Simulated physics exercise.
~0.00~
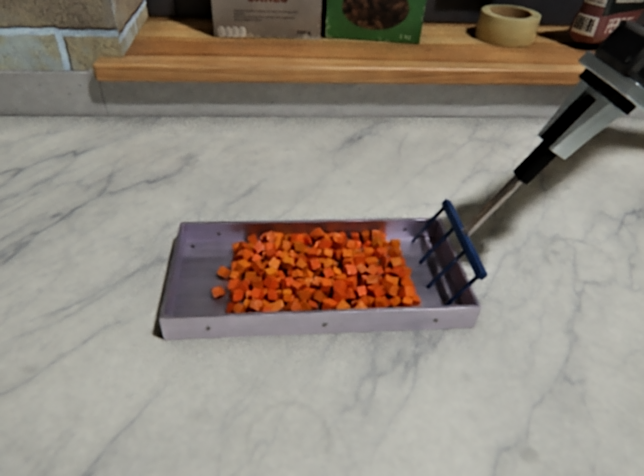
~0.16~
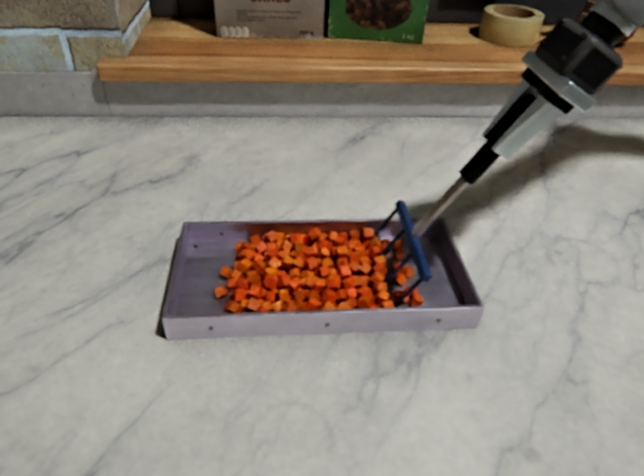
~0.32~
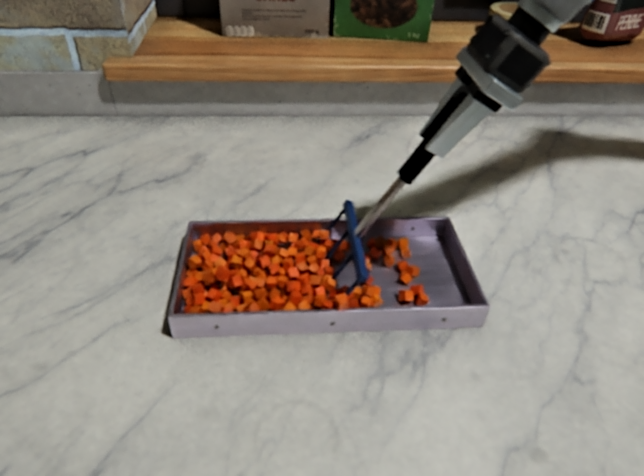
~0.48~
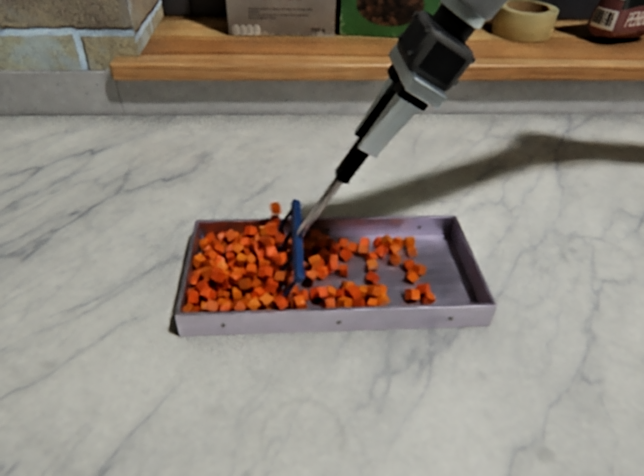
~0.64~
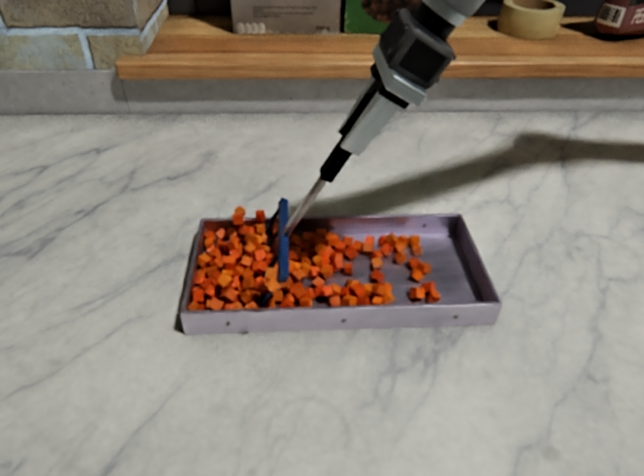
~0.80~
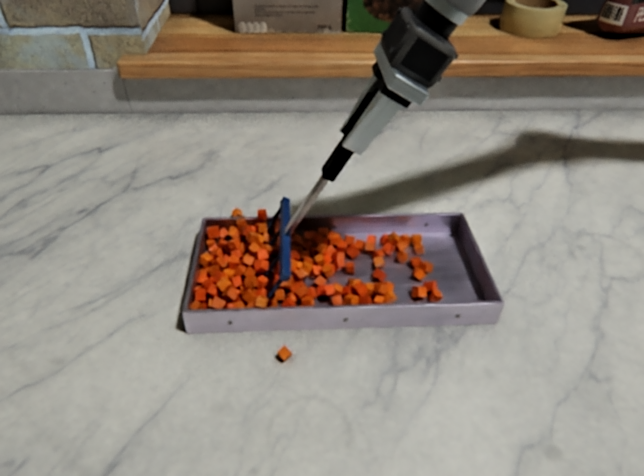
A robot arm holding a blue rake drags it leftward through small orange vegetable dice in a shallow grey-purple tray, heaping many toward the left end while others trail behind, then stops with the rake among them and one piece lying on the marble-patterned surface in front.
